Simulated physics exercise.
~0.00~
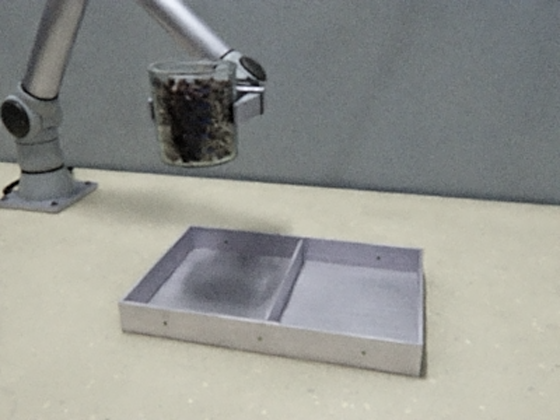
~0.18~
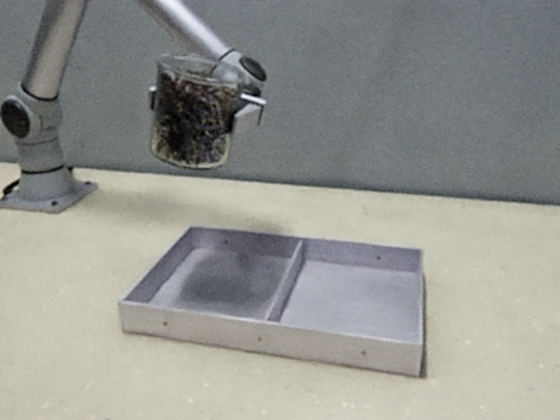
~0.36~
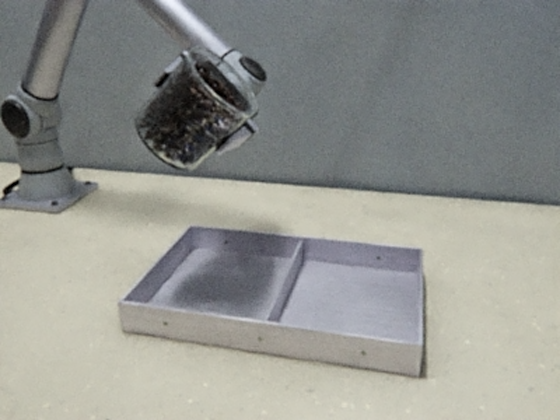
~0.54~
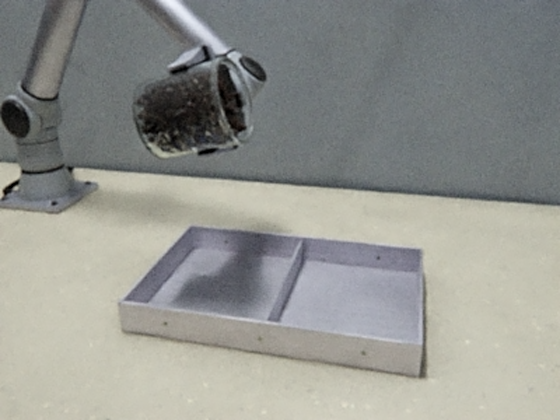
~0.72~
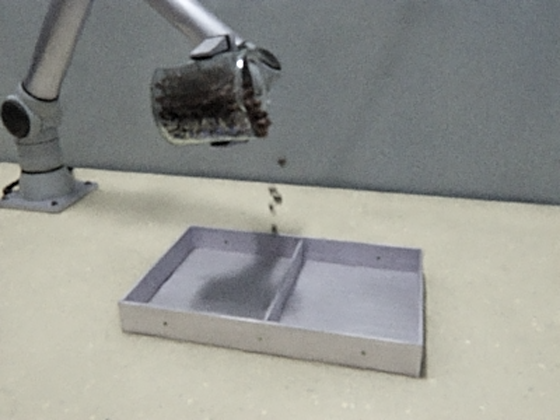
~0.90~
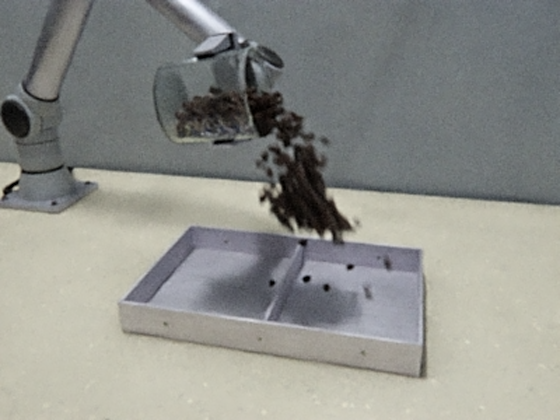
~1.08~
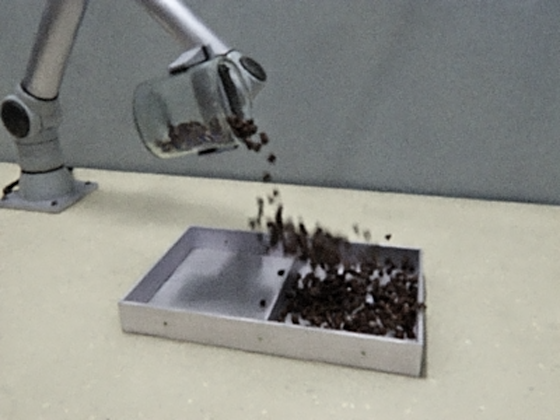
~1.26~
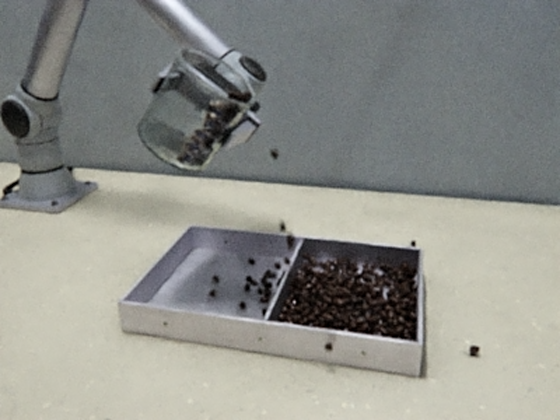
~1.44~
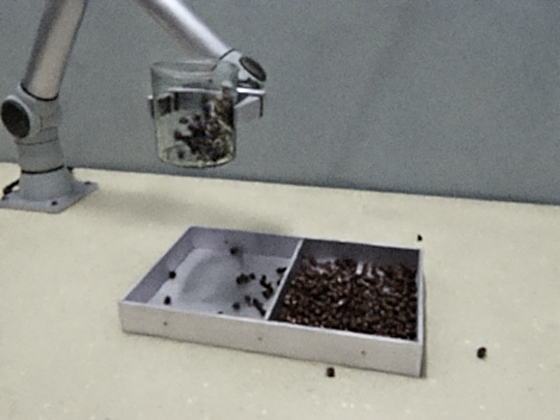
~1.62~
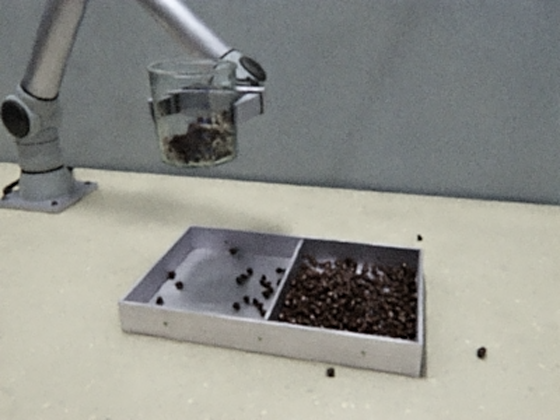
A robot arm tips a glass of dark beans mostly into the tray's right side, then rights it.
